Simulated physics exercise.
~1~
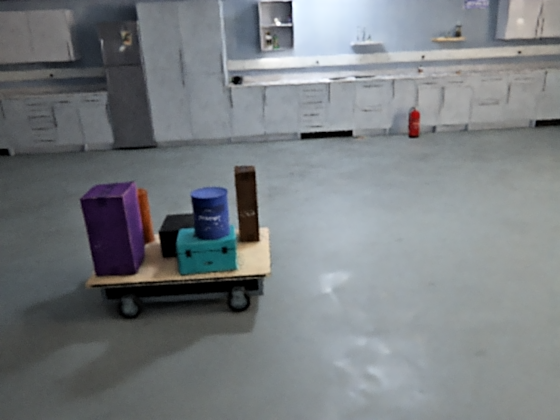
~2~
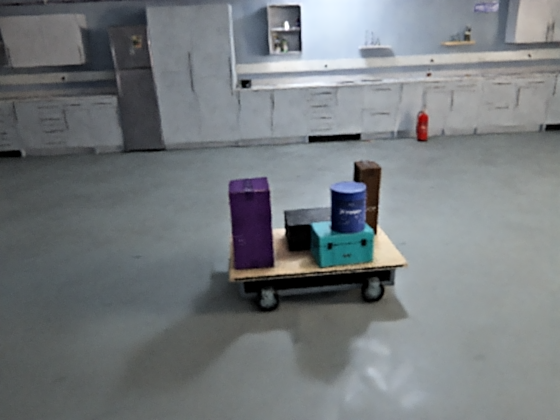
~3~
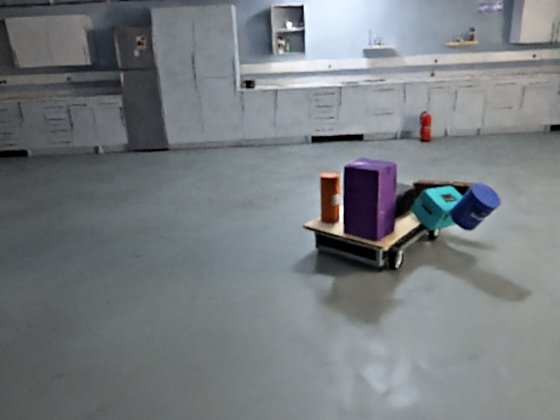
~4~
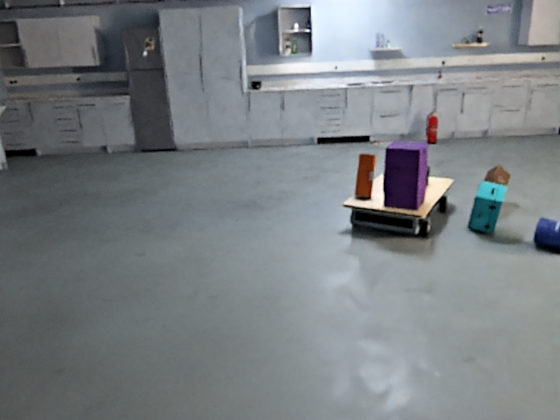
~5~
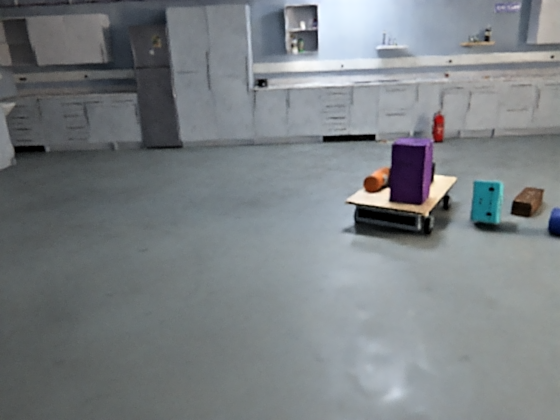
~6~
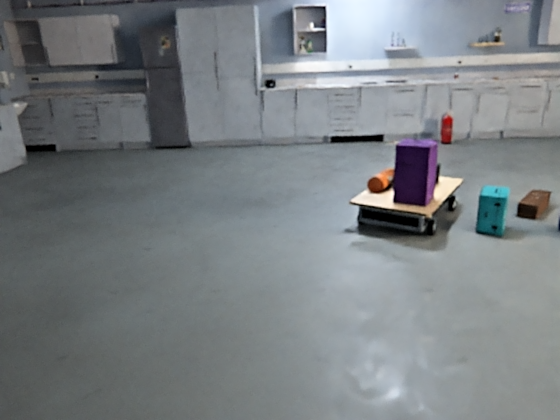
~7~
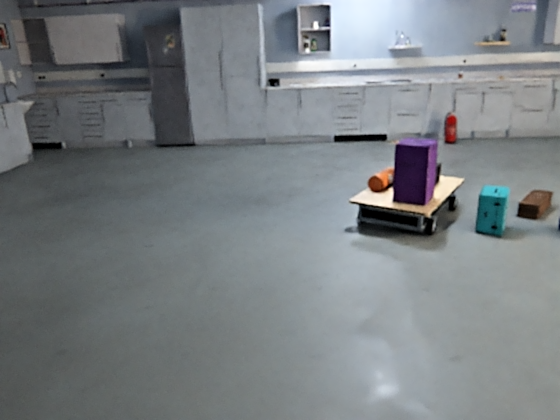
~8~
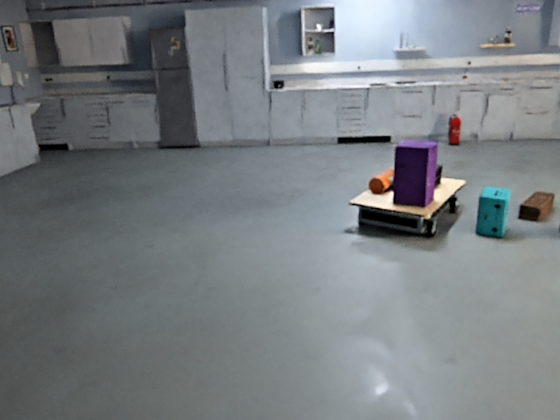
Loaded robot cart rolling right and turning, spilling blue pail, turquoise toolbox and brown box, then stopping with purple box upright.
